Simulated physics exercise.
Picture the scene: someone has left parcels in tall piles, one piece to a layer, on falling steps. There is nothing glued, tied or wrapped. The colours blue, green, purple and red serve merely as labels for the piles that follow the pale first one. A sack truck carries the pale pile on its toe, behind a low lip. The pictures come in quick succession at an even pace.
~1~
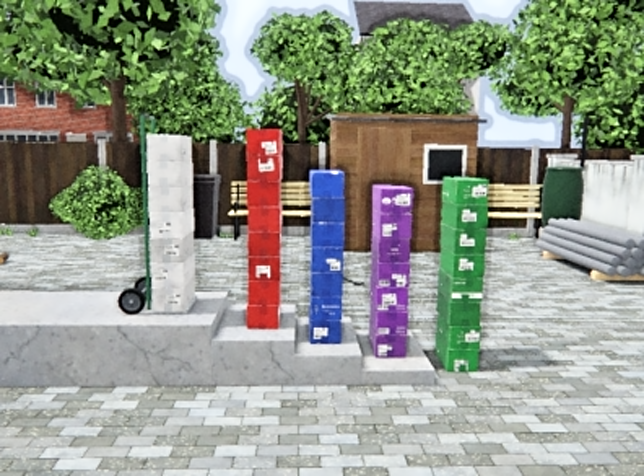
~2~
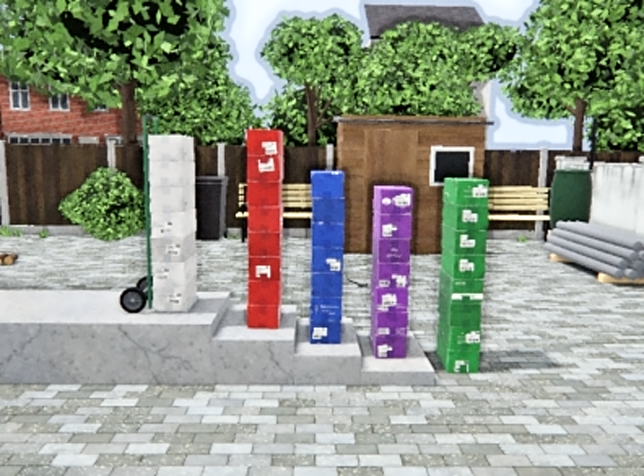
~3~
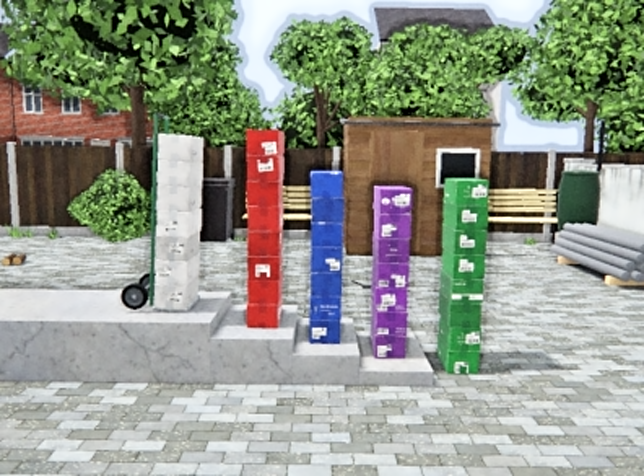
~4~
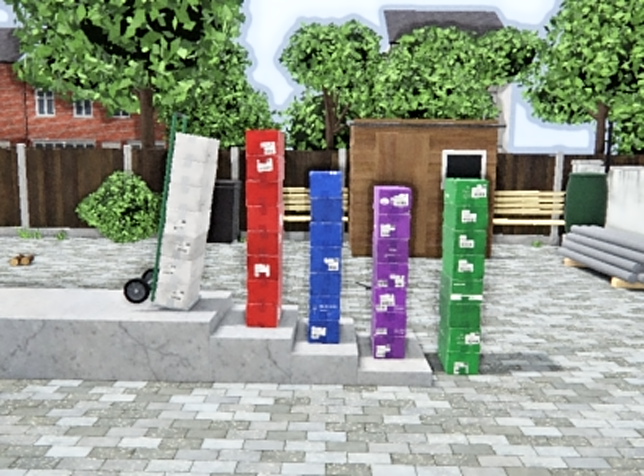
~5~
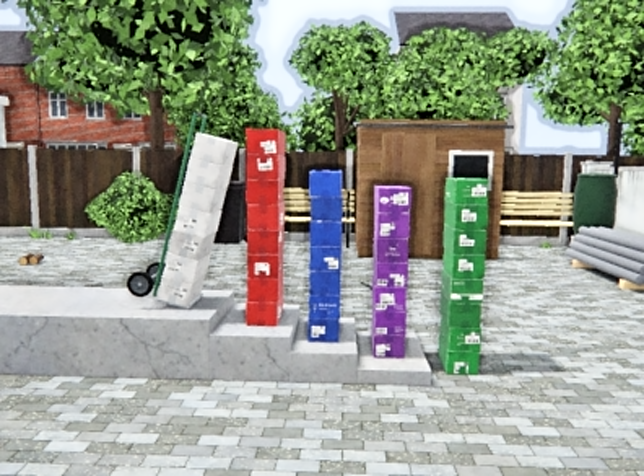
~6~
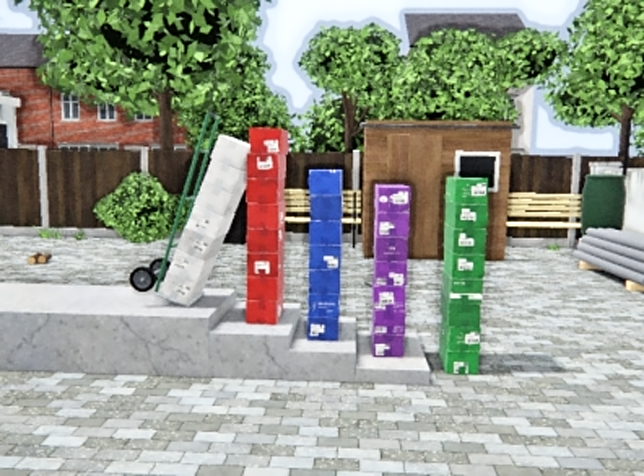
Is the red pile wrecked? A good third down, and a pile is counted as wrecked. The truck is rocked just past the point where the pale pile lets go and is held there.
Yes.
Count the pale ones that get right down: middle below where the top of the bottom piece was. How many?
3 pale pieces.
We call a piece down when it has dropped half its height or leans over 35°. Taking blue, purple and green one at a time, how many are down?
Tally: Blue = 6, purple = 6, green = 8.
Soon after the last picture, 7 of the pale pile down; 4 of the 8 red parcels down (4 of 30 in all colours); top red parcel leaning barely, half its height lower; top blue parcel leaning clearly, a little lower.
A little later, 7 of the pale pile down; 7 of the 8 red parcels down (27 of 30 in all colours); top red parcel on its side; top blue parcel leaning well over, some three heights lower.
At rest, 7 of the pale pile down; 7 of the 8 red parcels down (27 of 30 in all colours); top red parcel on its side; top purple parcel upside down. As the last picture would show them, middles, top red parcel near (468, 283).
